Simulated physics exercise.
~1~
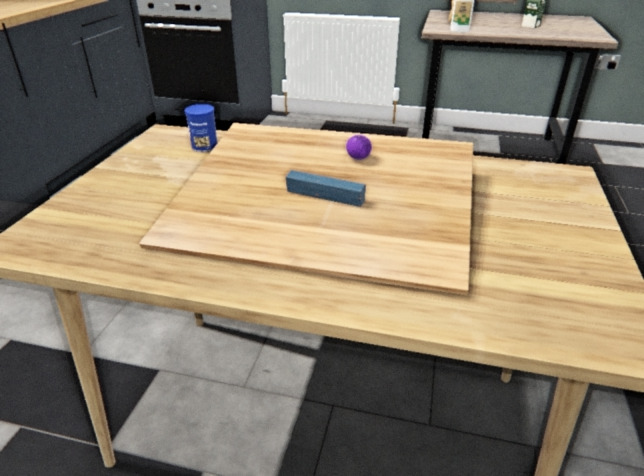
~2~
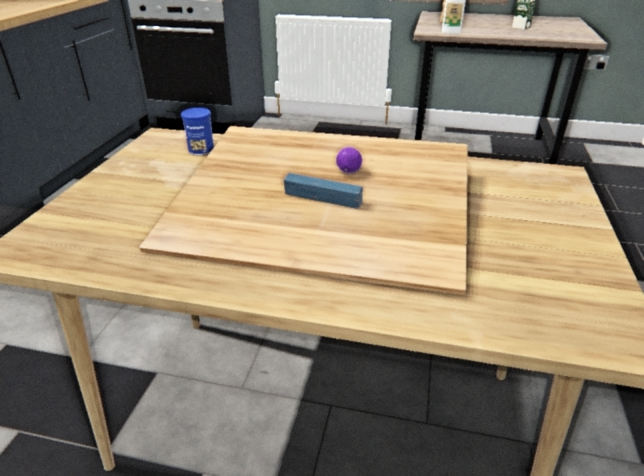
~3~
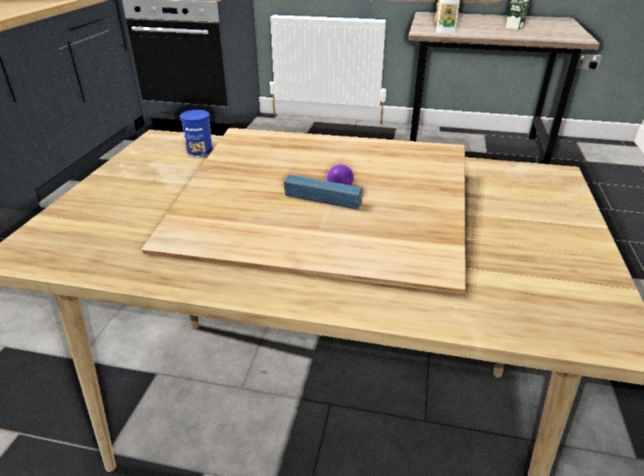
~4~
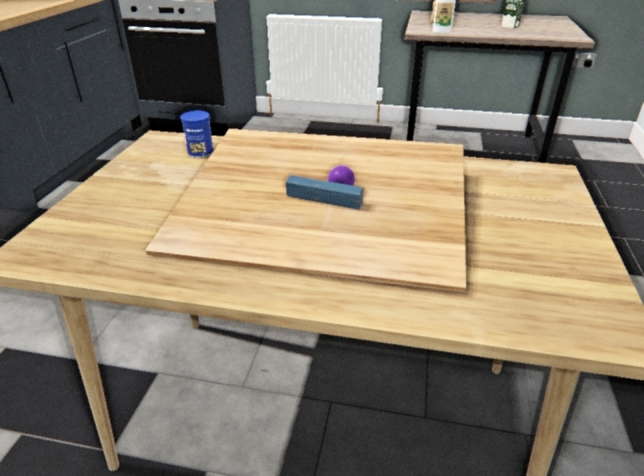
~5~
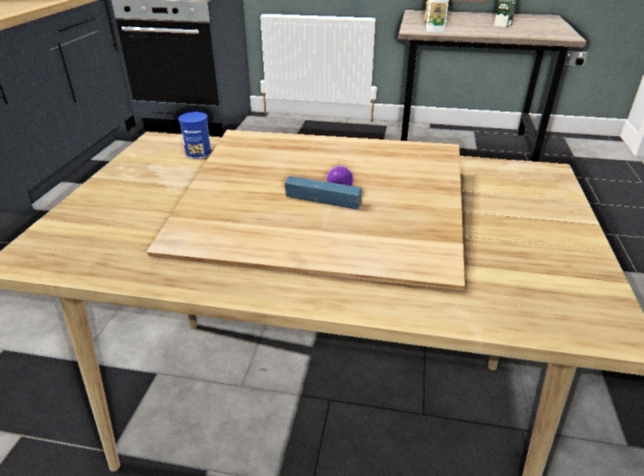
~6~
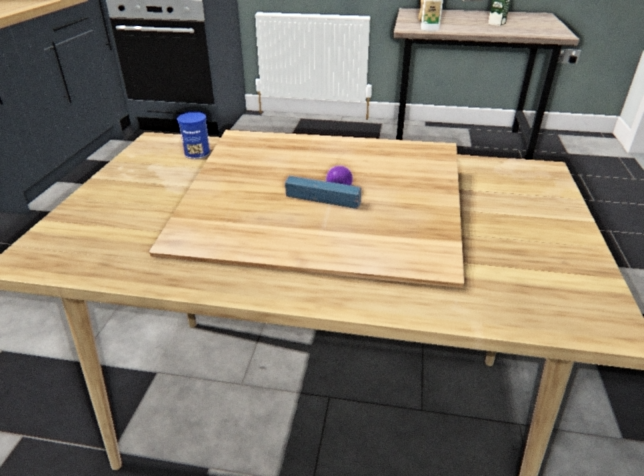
A tilted wooden board on a table, a purple ball rolling toward the viewer and stopping against a blue block.
